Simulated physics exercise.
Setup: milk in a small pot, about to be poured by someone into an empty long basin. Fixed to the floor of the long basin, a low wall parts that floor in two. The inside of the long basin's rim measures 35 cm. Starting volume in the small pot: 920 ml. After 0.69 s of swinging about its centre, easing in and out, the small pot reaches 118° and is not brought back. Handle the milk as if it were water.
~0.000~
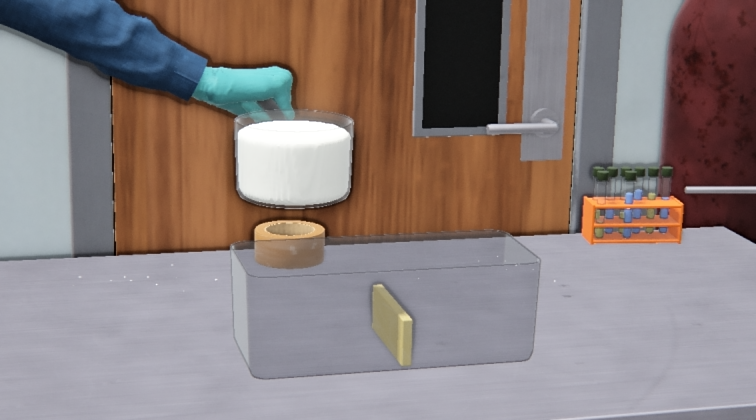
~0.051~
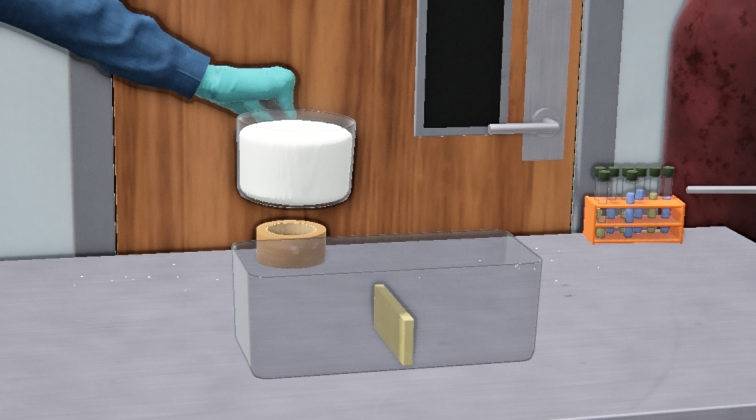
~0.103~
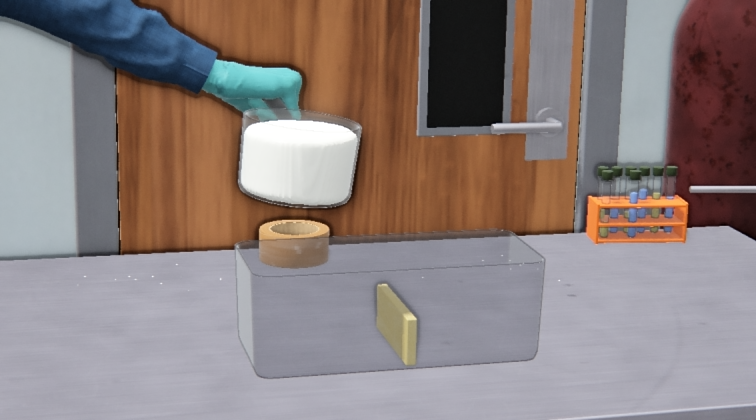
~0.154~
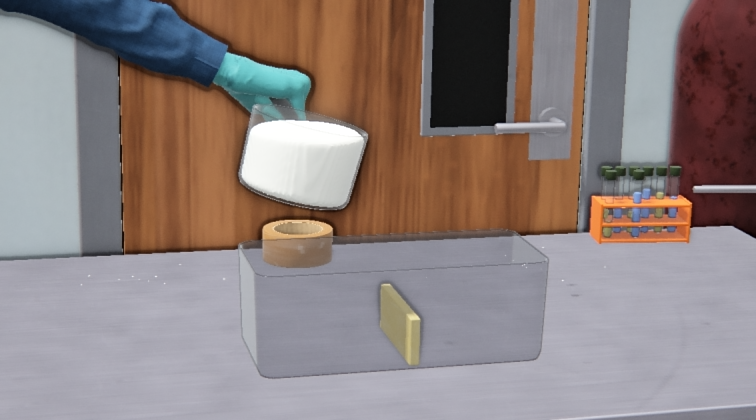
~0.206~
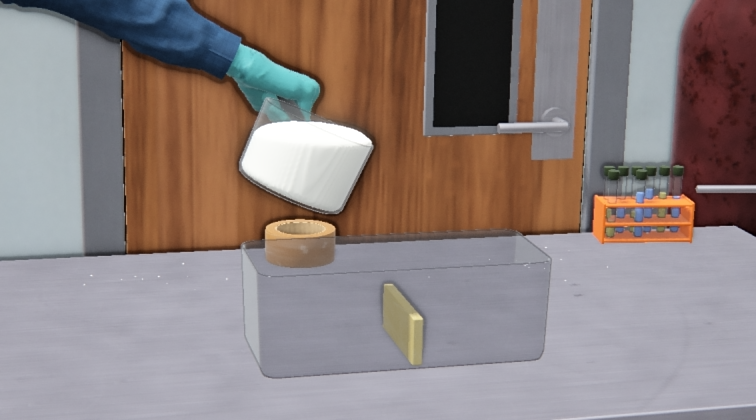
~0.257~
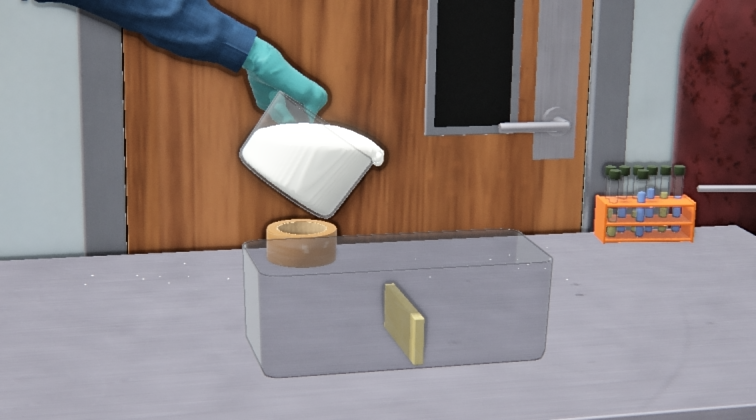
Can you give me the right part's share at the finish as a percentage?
Sure, about 46 percent.
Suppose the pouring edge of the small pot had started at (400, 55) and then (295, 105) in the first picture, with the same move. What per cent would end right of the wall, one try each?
About 90 %, then about 10 %.
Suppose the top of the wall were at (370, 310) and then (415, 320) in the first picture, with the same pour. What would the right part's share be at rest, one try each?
It comes to 70 per cent, and then 25 per cent.
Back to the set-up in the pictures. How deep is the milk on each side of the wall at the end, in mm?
Roughly 20 mm on the left side and 20 mm on the right side.
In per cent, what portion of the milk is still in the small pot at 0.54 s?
About 28 per cent.
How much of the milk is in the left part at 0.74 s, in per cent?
The left part holds some 46 per cent.
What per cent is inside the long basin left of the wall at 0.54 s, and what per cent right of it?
About 10 left, 30 right.
By 0.54 s the tilt is 104° and 28 per cent is still to pour, 10 is left of the wall and 31 right of it.
By 0.74 s the tilt is 118° and 3 per cent is still to pour, 47 is left of the wall and 46 right of it.
By 0.96 s the tilt is 118° and 0 per cent is still to pour, 52 is left of the wall and 46 right of it.
By 1.19 s the tilt is 118° and 0 per cent is still to pour, 52 is left of the wall and 46 right of it.
At rest 52 per cent lies left of the wall, 46 right of it and 1 outside.
